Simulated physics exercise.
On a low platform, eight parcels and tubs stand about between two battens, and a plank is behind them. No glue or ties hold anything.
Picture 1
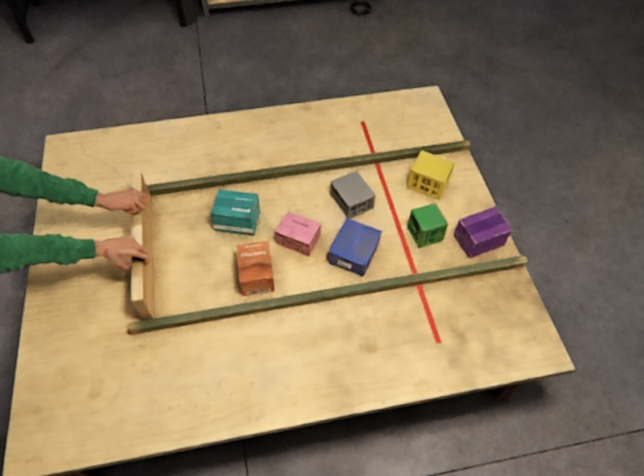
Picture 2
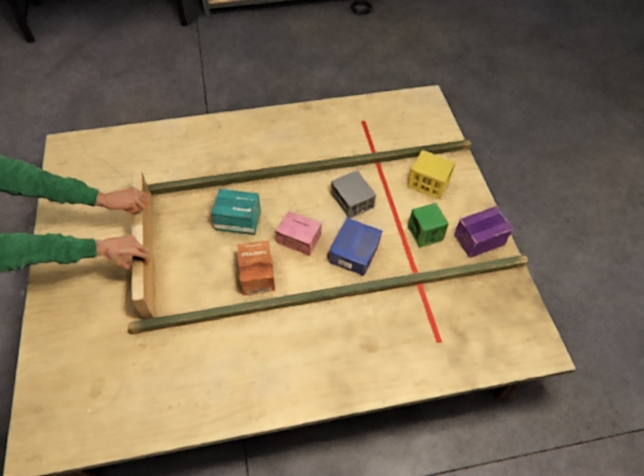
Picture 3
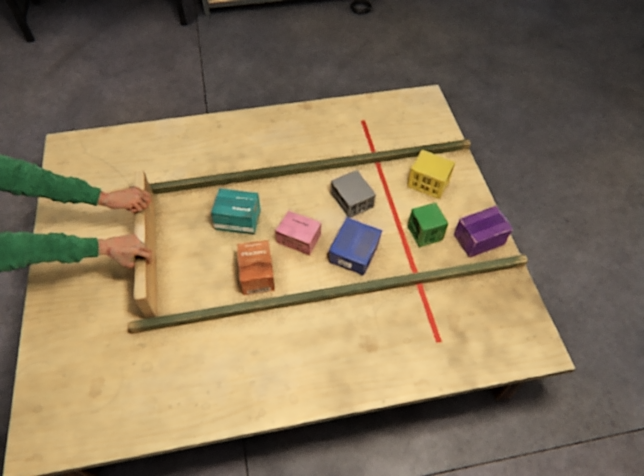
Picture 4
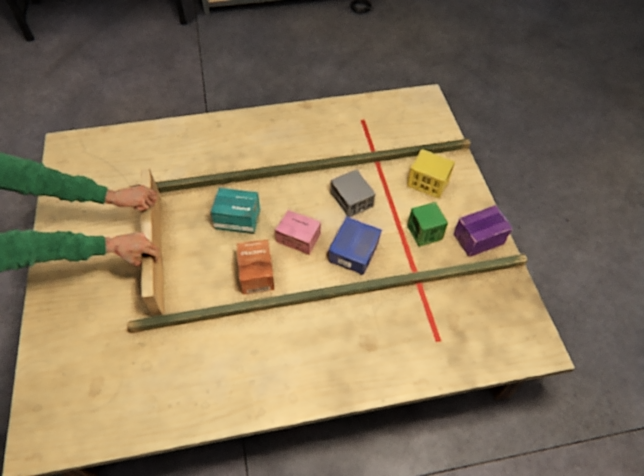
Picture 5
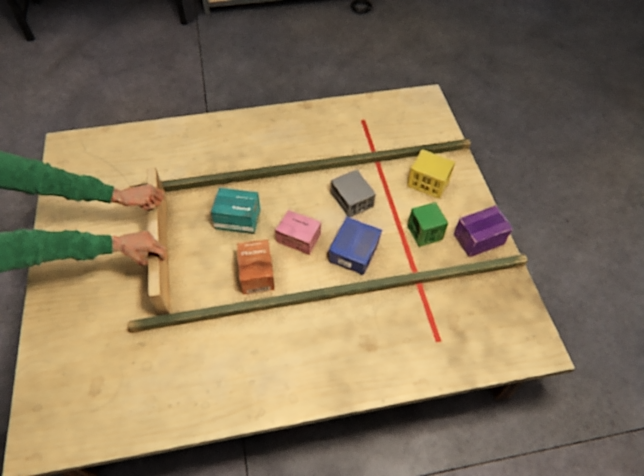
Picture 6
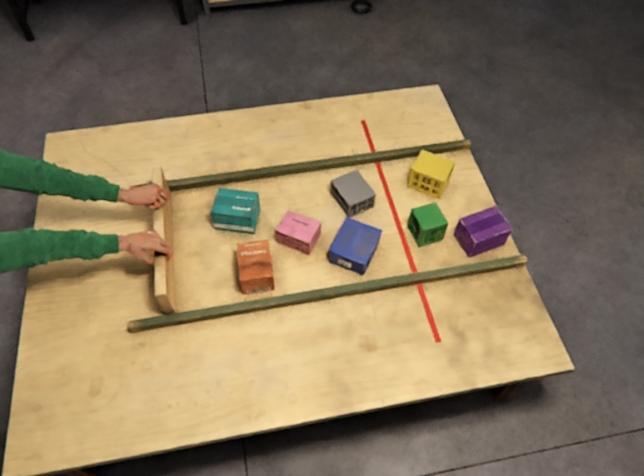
On a low wooden platform, two green-sleeved arms slide a plank slightly to the right between two battens, toward several colourful boxes. The boxes stay still, some left of a red line and others beyond it.
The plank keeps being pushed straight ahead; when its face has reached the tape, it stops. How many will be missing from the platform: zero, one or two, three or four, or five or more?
I expect only one or two to drop off the edge.
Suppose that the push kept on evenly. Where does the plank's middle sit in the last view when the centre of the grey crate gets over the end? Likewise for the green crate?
Grey crate over the end: About (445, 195). Green crate over the end: About (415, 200).
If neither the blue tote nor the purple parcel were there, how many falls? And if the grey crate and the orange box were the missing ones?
Try 1: 0; try 2: 0.
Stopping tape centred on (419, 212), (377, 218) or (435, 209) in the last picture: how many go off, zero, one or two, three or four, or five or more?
Going one by one, the answers are three or four, none at all and 3 or 4.
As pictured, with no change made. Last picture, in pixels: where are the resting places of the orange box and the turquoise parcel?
First (423, 240), then (407, 181).
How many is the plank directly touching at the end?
The count in contact is 3.
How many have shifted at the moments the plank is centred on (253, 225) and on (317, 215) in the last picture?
Tally at point one: 2; at point two: 5.
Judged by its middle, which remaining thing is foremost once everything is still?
It's the yellow crate.
Soon after, none off yet; purple parcel at rest near (482, 232); yellow crate at rest near (431, 175); green crate at rest near (427, 225).
Then, none off yet; purple parcel moved a little near (487, 232); yellow crate moved a little near (437, 173); green crate moved about its own width near (447, 223).
By the end, the number that fall off is one or two; fallen, purple parcel.
